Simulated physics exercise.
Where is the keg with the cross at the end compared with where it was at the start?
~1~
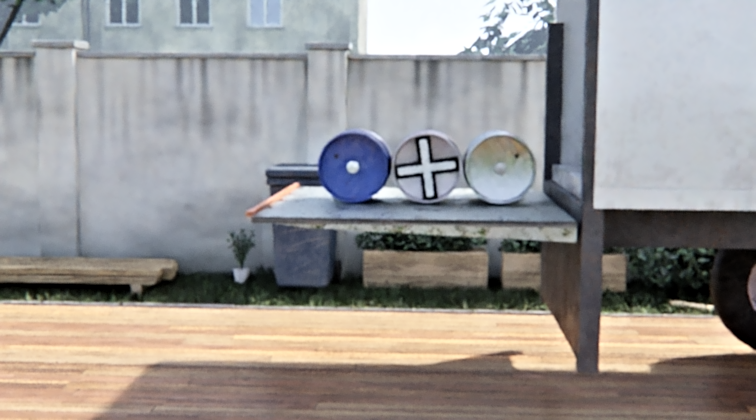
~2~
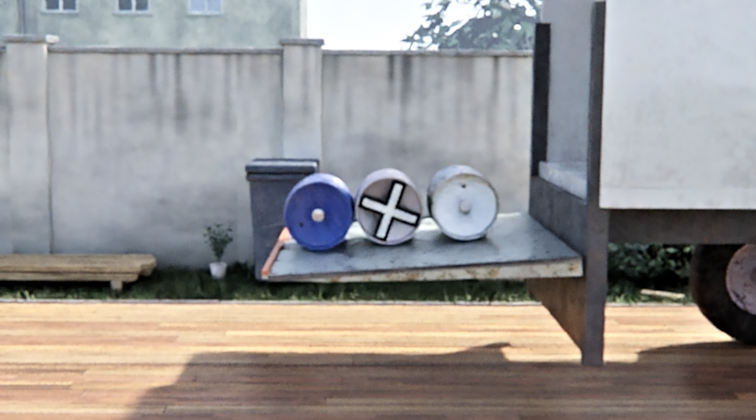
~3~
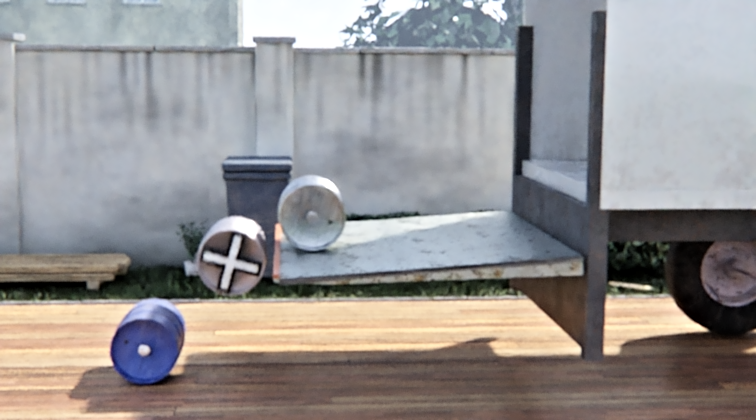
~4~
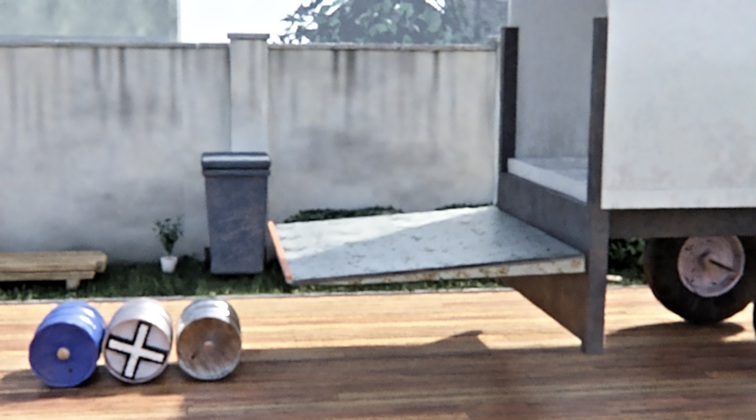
At the start it sits on the raised tail-lift between the other two kegs. At the end it is down on the planks to the left of the lift, still between them.
Beside a wall, a truck's tail-lift tilting down and three kegs, the blue one leading, rolling left off its edge onto planks.
